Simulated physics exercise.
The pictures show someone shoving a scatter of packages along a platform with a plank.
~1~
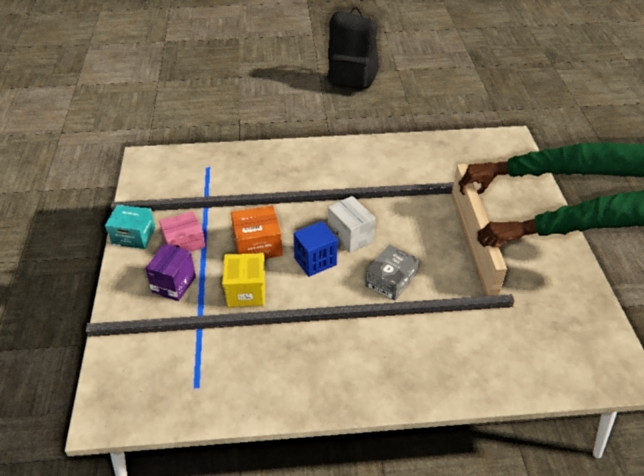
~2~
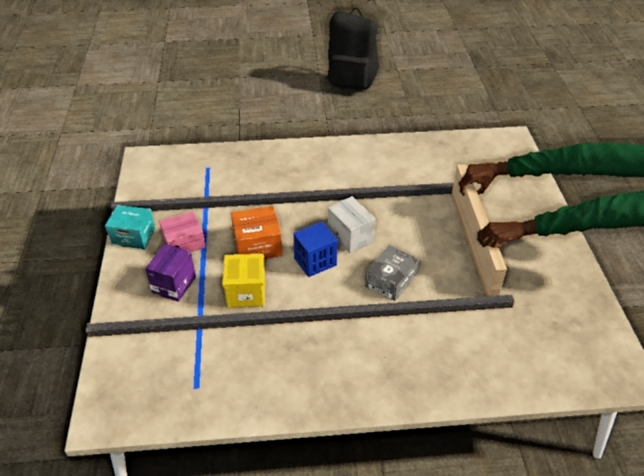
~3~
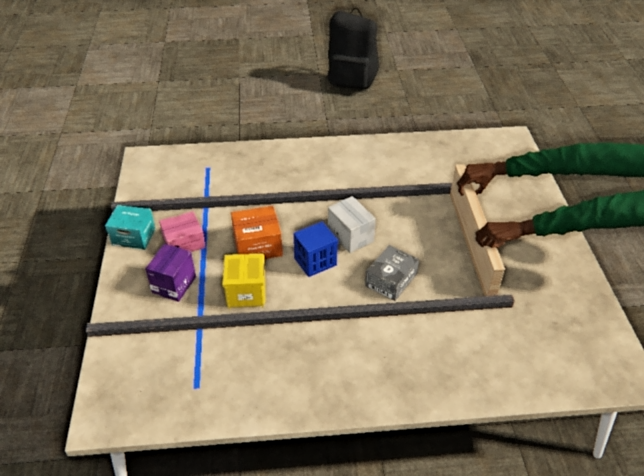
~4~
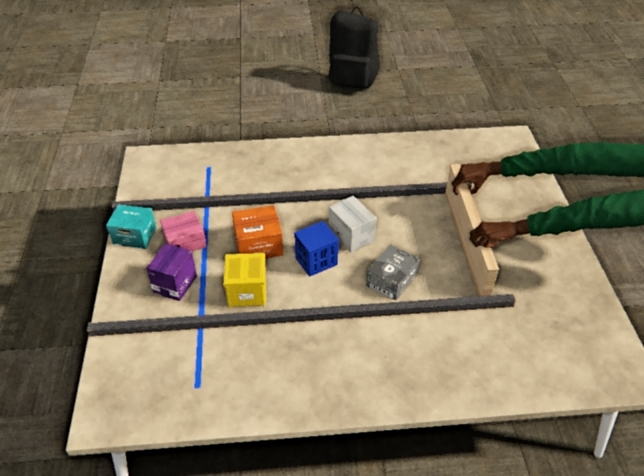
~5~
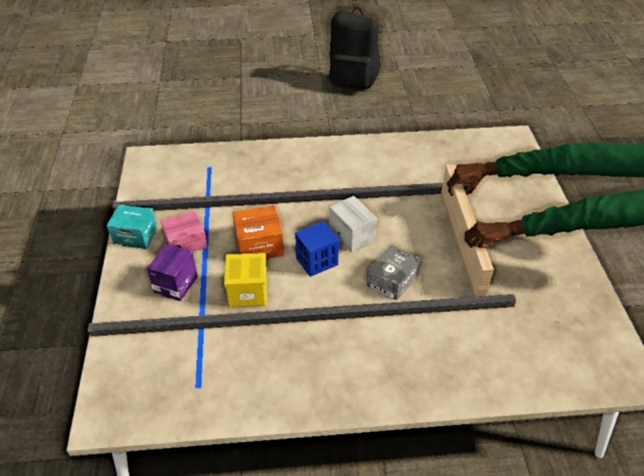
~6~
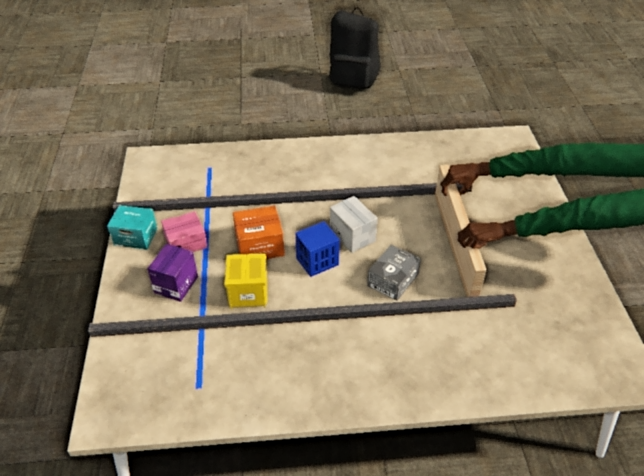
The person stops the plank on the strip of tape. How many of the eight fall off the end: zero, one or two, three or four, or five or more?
Here the number that fall off is one or two.
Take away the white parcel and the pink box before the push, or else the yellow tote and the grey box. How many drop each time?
Fallen: 0, and 1 in the other try.
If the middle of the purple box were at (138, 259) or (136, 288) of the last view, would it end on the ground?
In turn it holds on; survives.
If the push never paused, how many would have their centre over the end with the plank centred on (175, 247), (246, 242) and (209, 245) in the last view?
Past the end: 3, 0 and 1.
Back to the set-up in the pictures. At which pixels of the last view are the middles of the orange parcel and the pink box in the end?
Near (152, 237) and (113, 236).
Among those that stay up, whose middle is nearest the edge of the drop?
That is the pink box.
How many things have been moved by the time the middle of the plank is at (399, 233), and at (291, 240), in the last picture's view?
1 and 5.
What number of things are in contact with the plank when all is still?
That makes 3.
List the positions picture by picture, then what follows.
Turquoise box (131, 227); purple box (171, 272); pink box (182, 234); plank (476, 228); tape (203, 260), in the first picture.
Purple box (171, 273); grey box (392, 273), in the second picture.
Pink box (182, 234); blue crate (316, 250), in the third picture.
Turquoise box (132, 227); white parcel (352, 224), in the fourth picture.
Purple box (173, 272); yellow tote (247, 281), in the fifth picture.
Turquoise box (133, 227); purple box (174, 273); pink box (184, 234); plank (458, 229); tape (205, 260), in the sixth picture.
Soon after, none off yet; turquoise box at rest near (133, 227); purple box at rest near (174, 273); pink box at rest near (184, 234).
At rest, the number that fall off is one or two; fallen, turquoise box.
